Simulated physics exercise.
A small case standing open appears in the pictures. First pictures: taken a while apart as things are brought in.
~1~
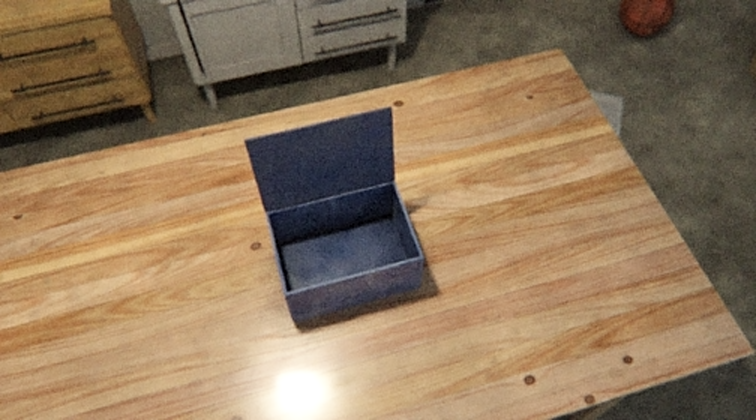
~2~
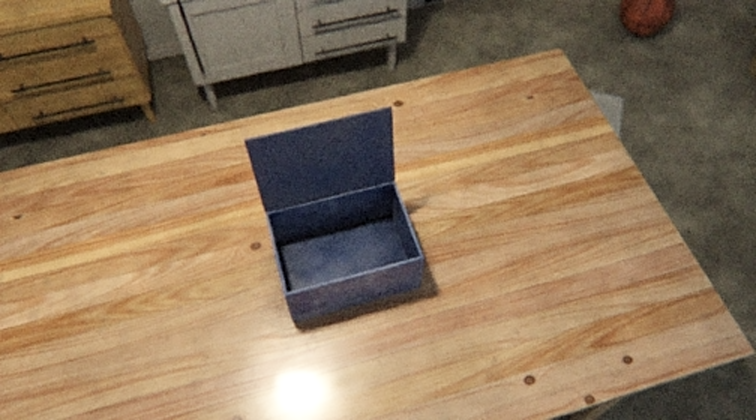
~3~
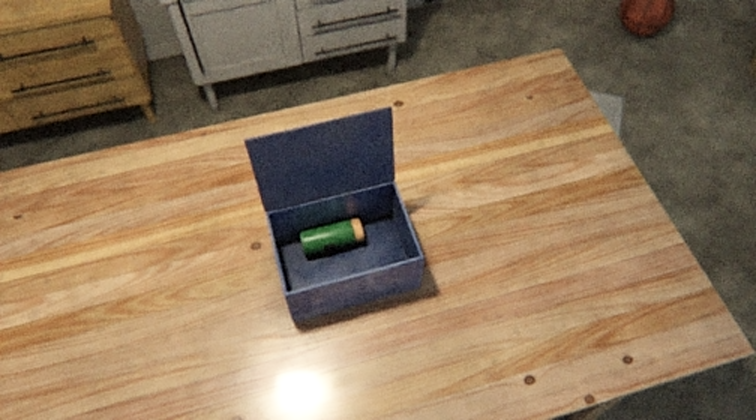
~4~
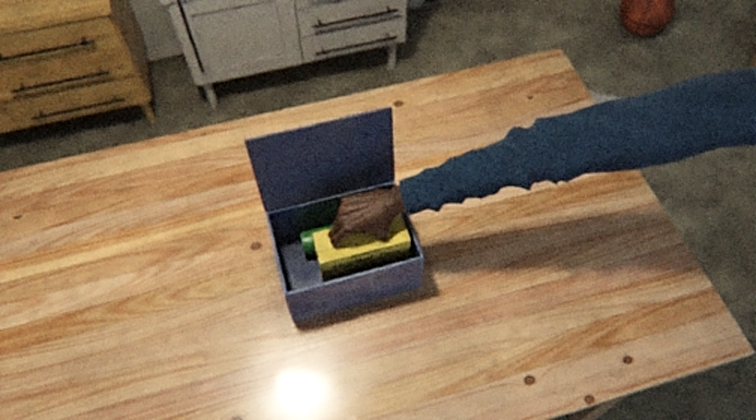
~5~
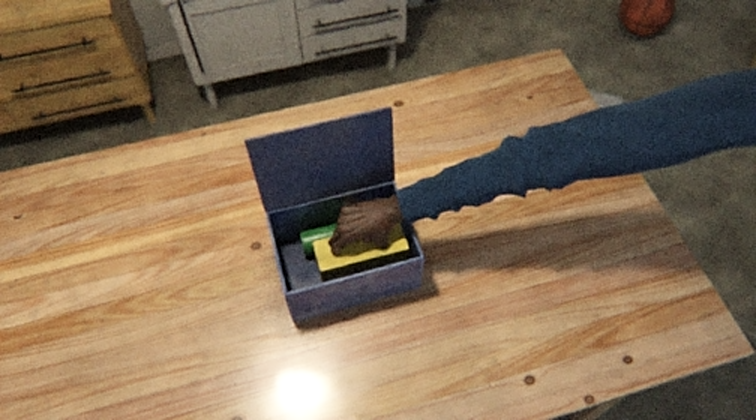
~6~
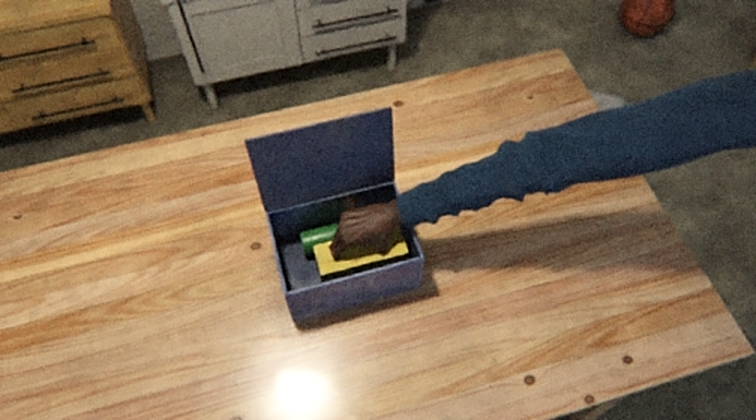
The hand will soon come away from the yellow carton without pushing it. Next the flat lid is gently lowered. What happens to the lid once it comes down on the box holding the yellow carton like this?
It comes down fully.
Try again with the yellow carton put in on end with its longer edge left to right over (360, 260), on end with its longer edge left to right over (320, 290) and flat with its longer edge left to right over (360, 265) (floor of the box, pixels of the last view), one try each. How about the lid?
In case one it remains open, in case two it remains open and in case three it ends up closed.
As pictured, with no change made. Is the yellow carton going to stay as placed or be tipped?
Looking at the last picture, it is left as set.
Then, 1.20 s after the last picture, lid starting down.
Then, 1.60 s after the last picture, lid 57° above the rim.
Then, 1.80 s after the last picture, lid 37° above the rim.
Then, 2.00 s after the last picture, lid 13° above the rim.
At rest, lid shut; both in place. Seen from the same camera at the end, yellow carton near (361, 260).
